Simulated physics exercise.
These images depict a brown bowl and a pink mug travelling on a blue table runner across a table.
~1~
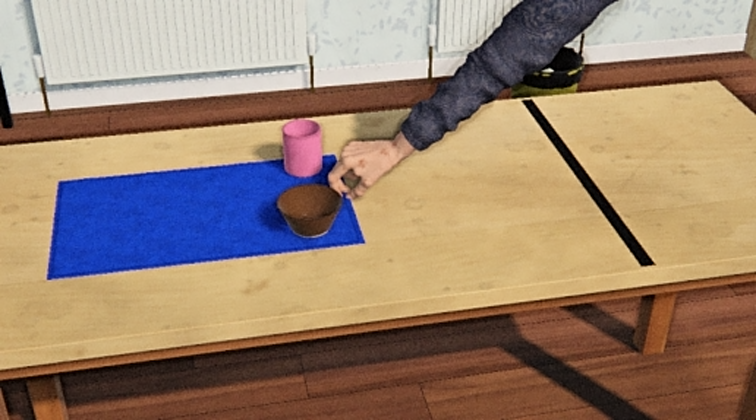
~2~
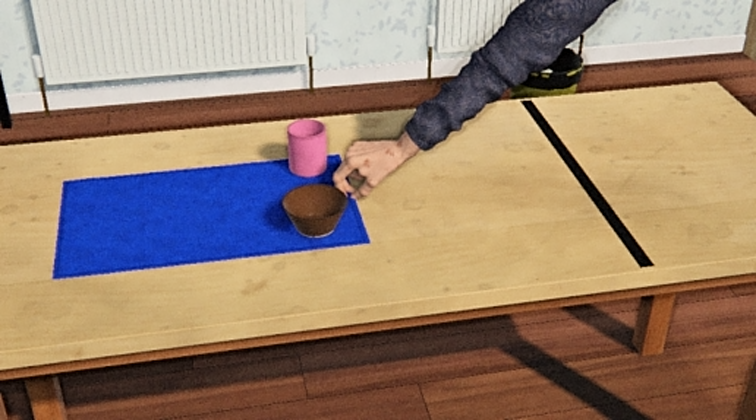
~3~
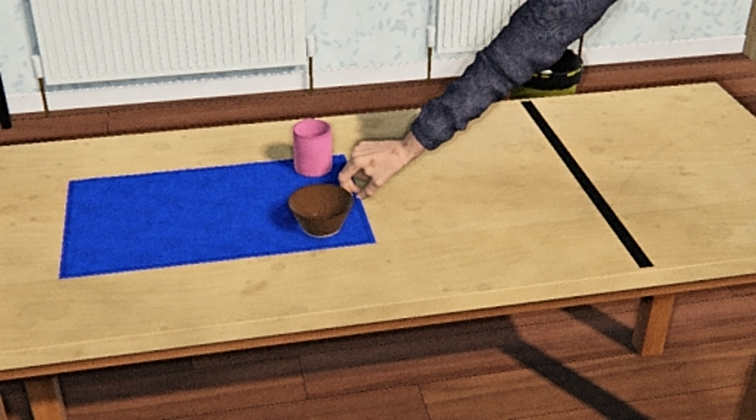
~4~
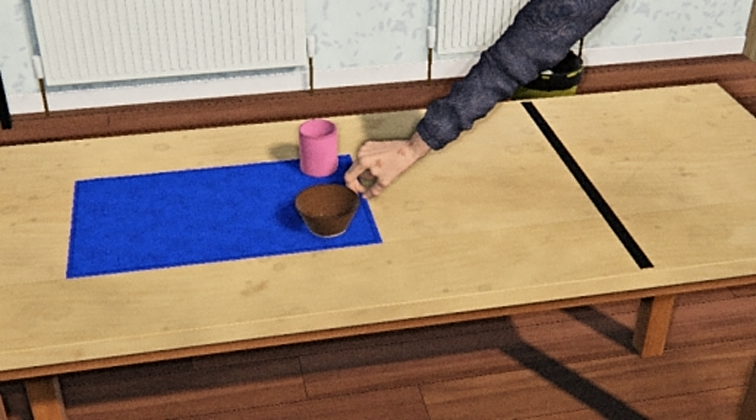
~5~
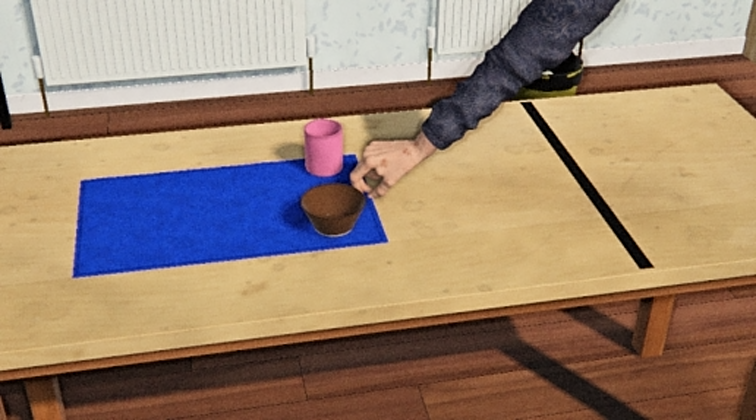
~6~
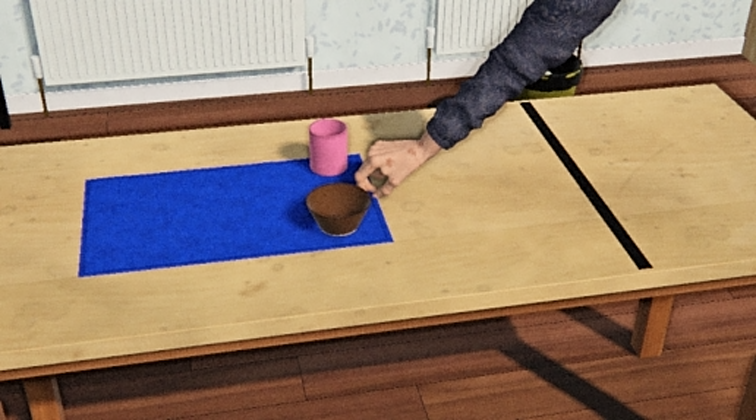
The video shows a hand gripping the right end of a blue table runner and pulling it slowly a short way to the right across a wooden table, with a brown bowl and a pink mug moving along with it.
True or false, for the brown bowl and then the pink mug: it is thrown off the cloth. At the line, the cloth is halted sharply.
Taking each, the brown bowl: False, the pink mug: False.
Then, 1.75 s past the final frame, hem at the tape; brown bowl on the cloth near (543, 191); pink mug on the cloth near (518, 130).
Then, 1.86 s past the final frame, hem at the tape; brown bowl on the cloth near (551, 191); pink mug on the cloth near (524, 129).
When it is over, hem at the tape; brown bowl on the cloth near (551, 191); pink mug on the cloth near (524, 129). The brown bowl stays on the cloth and the pink mug remains aboard.
